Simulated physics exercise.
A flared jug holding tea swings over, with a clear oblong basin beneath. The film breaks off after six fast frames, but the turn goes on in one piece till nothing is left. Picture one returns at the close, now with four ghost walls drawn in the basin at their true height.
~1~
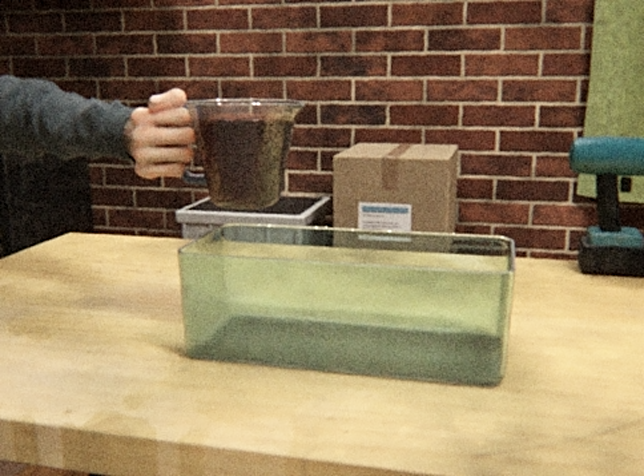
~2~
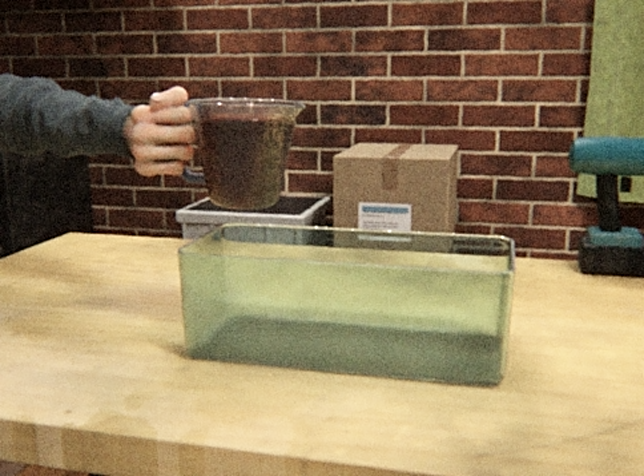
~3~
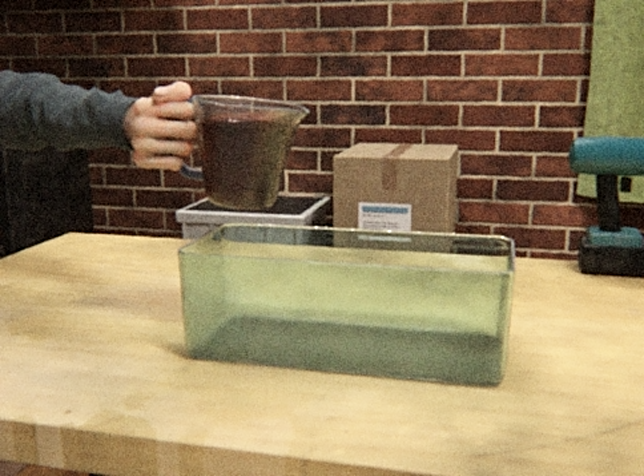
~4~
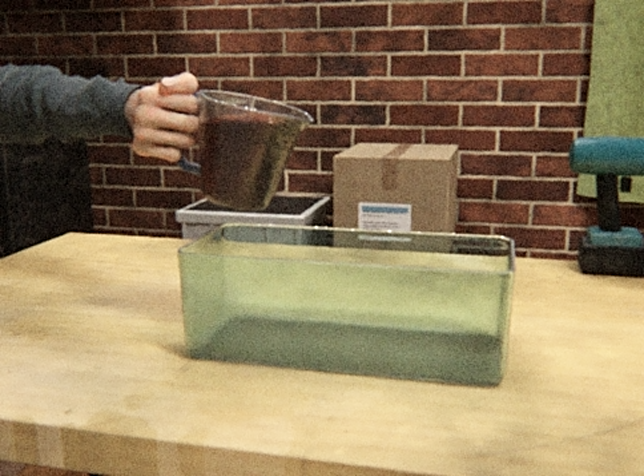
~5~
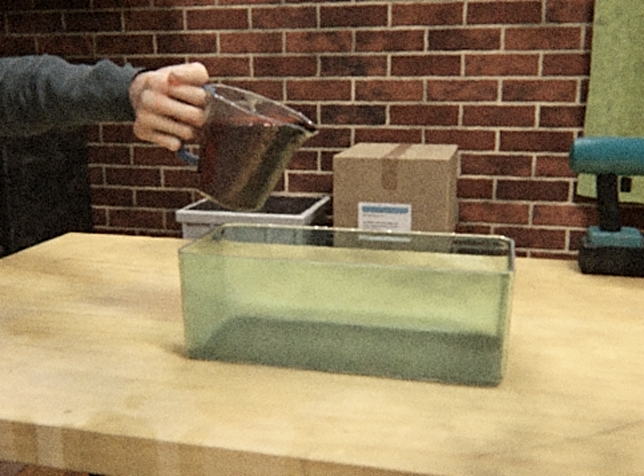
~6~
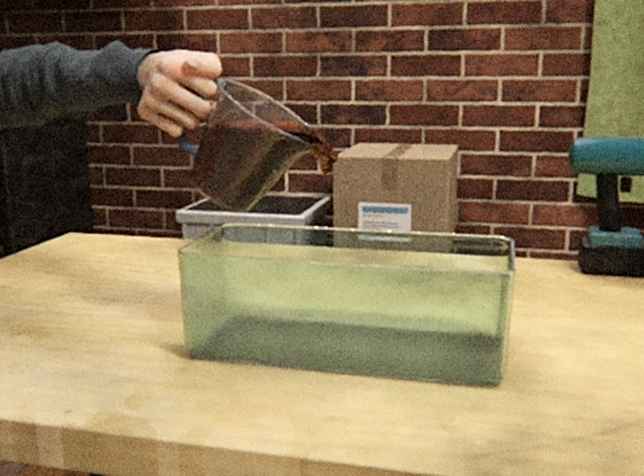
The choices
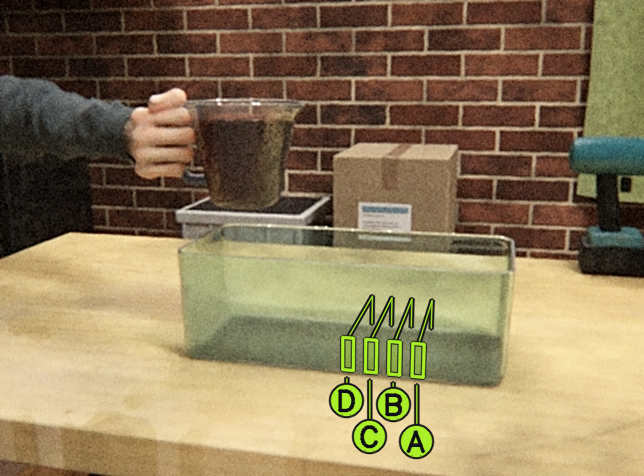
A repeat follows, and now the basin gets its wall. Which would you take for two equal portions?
Slot D.
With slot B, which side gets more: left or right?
More ends on the left.
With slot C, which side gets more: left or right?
The left one.
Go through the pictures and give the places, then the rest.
Upright, lip at (302, 105); basin from (188, 354) to (505, 385); nothing has left yet.
Upright, lip at (303, 107); nothing has left yet.
Tipped about 6°, lip at (306, 112); nothing has left yet.
Tipped about 13°, lip at (311, 120); nothing has left yet.
Tipped about 22°, lip at (315, 132); tea is over the lip, down to (315, 132).
Tipped about 33°, lip at (318, 147); tea is over the lip, down to (328, 171).
On the marked copy, A at (416, 385); B at (393, 382); C at (369, 380); D at (346, 378).
With A, about 92 % ends left of the wall and 8 % right of it.
With B, about 94 % ends left of the wall and 6 % right of it.
With C, about 81 % ends left of the wall and 18 % right of it.
With D, about 50 % ends left of the wall and 50 % right of it.
